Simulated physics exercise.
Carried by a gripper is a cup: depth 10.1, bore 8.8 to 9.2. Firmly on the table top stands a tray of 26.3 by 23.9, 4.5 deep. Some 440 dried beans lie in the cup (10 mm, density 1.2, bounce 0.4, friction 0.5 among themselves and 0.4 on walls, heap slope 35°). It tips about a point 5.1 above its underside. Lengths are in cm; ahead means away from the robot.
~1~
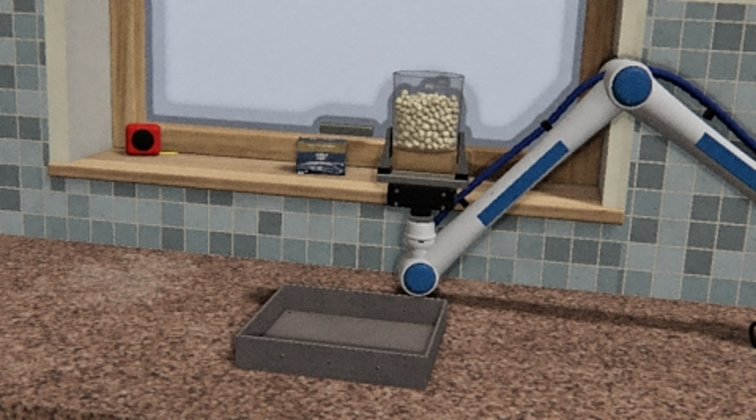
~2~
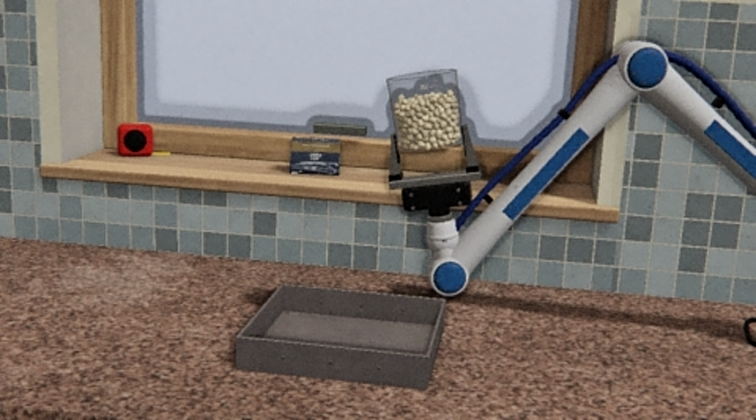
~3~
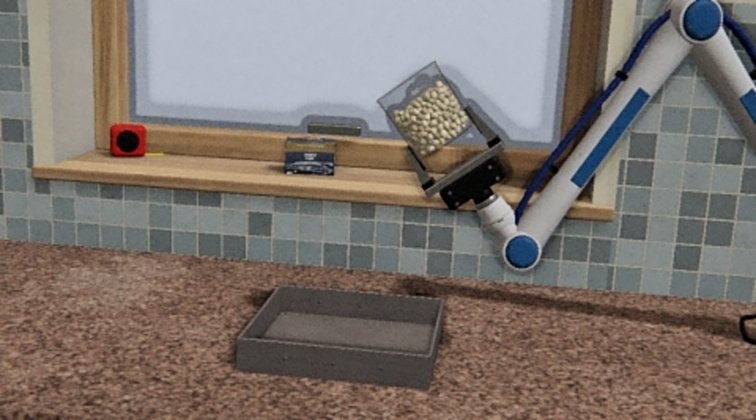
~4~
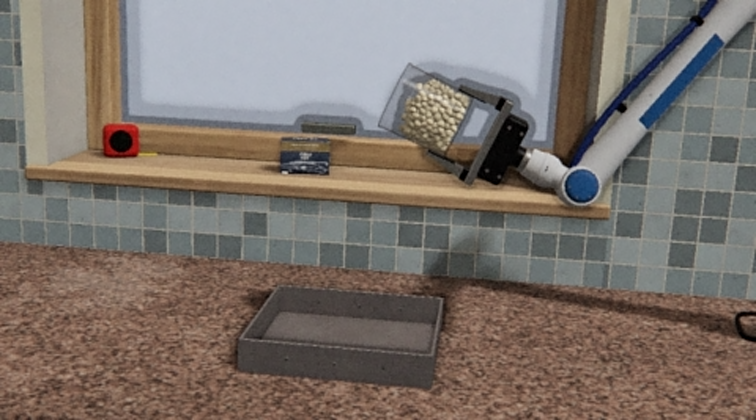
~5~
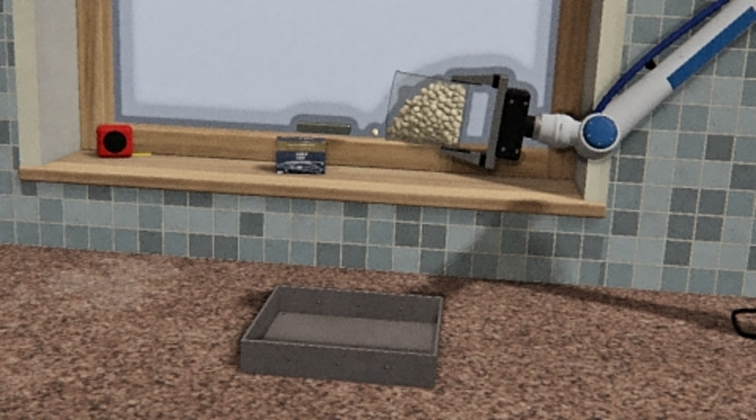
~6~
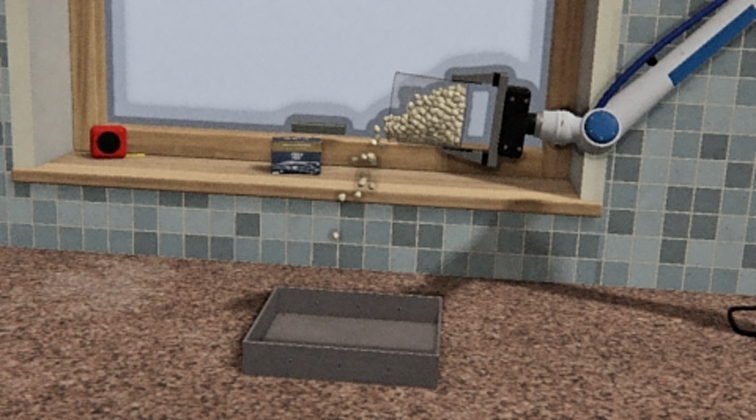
At first, a robot arm's gripper holds a clear cup of pale beans upright by a window, above a counter with an empty gray tray. The arm then tilts the cup leftward until it lies nearly on its side, and a few beans spill over its rim and drop through the air.
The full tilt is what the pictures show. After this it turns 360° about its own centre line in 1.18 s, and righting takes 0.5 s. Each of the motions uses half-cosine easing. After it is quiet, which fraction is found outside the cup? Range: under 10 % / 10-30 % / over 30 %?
More than 30 %.
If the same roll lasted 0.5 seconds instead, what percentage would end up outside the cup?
About 25 %.
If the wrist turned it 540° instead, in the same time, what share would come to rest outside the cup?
Roughly 50 percent, then.
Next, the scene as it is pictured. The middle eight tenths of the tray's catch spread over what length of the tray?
That stretch is roughly 14 cm long.
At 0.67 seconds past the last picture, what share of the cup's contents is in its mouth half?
Around 40 percent.
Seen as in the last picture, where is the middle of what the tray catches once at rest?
The centre sits around (319, 344).
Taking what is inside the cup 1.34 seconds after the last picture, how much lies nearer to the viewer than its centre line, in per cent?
70 per cent or thereabouts.
Then, 0.67 s later, tipped 86°, highest piece 40 above the table; 347 in the cup, 55 in the tray, 38 in flight or on a rim.
Then, 1.34 s later, tipped 65°, highest piece 37 above the table; 250 in the cup, 179 in the tray, 11 in flight or on a rim.
Then, 1.88 s later, upright, highest piece 39 above the table; 250 in the cup, 190 in the tray.
Then, 2.58 s later, upright, highest piece 39 above the table; 250 in the cup, 190 in the tray.
At rest, 250 in the cup, 190 in the tray. That is 43 % outside the cup.
